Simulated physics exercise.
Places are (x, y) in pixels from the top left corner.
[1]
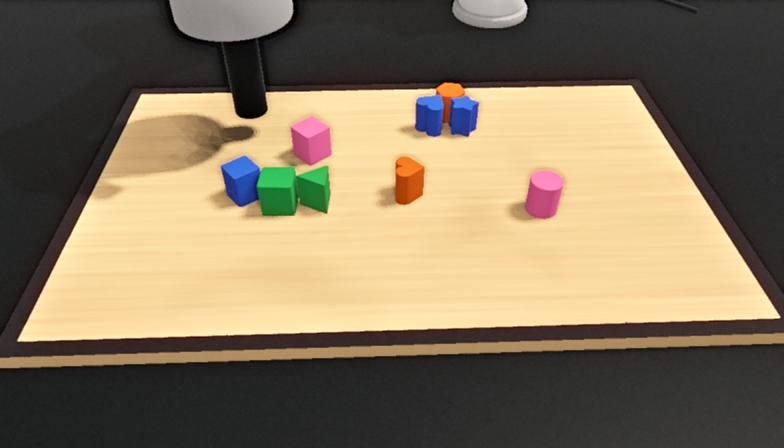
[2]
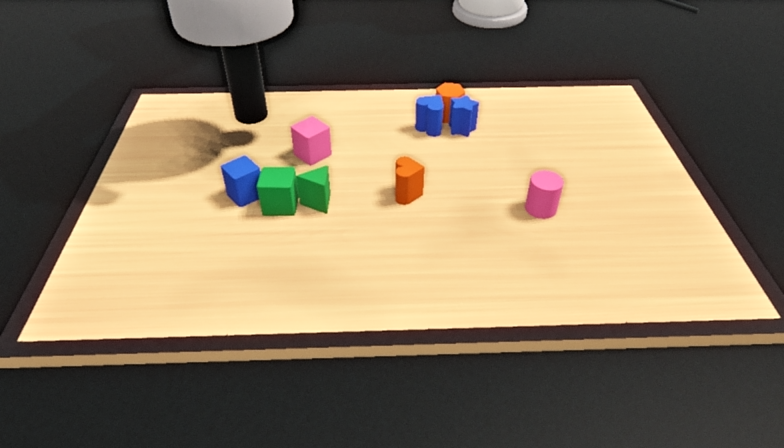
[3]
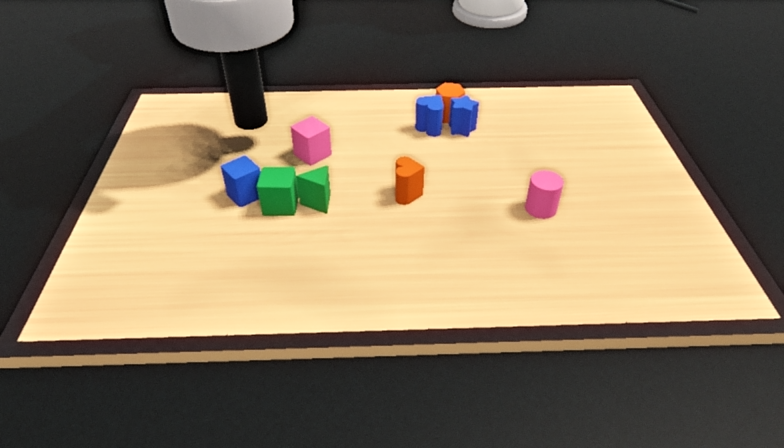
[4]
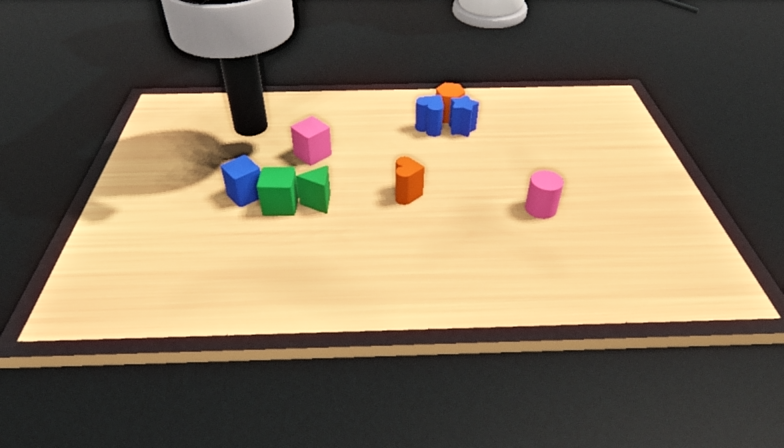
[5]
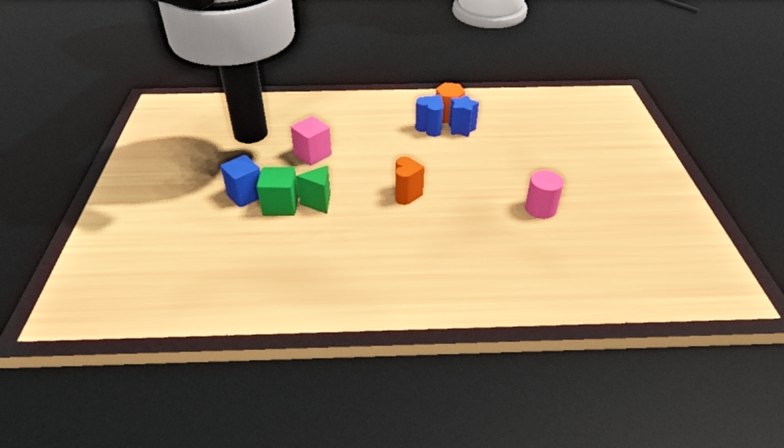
A robot arm's black bar moves slightly toward the viewer while the coloured blocks stay still.
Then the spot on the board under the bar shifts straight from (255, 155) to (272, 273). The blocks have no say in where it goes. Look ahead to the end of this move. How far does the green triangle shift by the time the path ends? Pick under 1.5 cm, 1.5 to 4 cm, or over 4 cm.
Displaced less than 1.5 cm.
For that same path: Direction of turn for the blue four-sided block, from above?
Looking down, it rotates clockwise.
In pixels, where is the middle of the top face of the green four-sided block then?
Its top middle: (300, 203).
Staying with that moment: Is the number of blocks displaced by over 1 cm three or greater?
No.
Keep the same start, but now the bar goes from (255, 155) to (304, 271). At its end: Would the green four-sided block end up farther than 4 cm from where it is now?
Yes - that is the case.
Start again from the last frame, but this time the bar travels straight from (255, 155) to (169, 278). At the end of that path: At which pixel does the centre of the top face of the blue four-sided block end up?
That would be at about pixel (234, 196).
What follows on the original path. One third of the way, bar (255, 168); blue four-sided block (234, 184), turned 25° clockwise; green four-sided block (278, 179).
Two thirds of the way, bar (260, 207); blue four-sided block (222, 208); green four-sided block (297, 199), turned 95° anticlockwise; green triangle (320, 175), turned 15° anticlockwise.
At the end, bar (268, 251); blue four-sided block (222, 209), turned 125° clockwise; green four-sided block (300, 203), turned 115° anticlockwise; pink four-sided block in place; green triangle (320, 175), turned 15° anticlockwise.
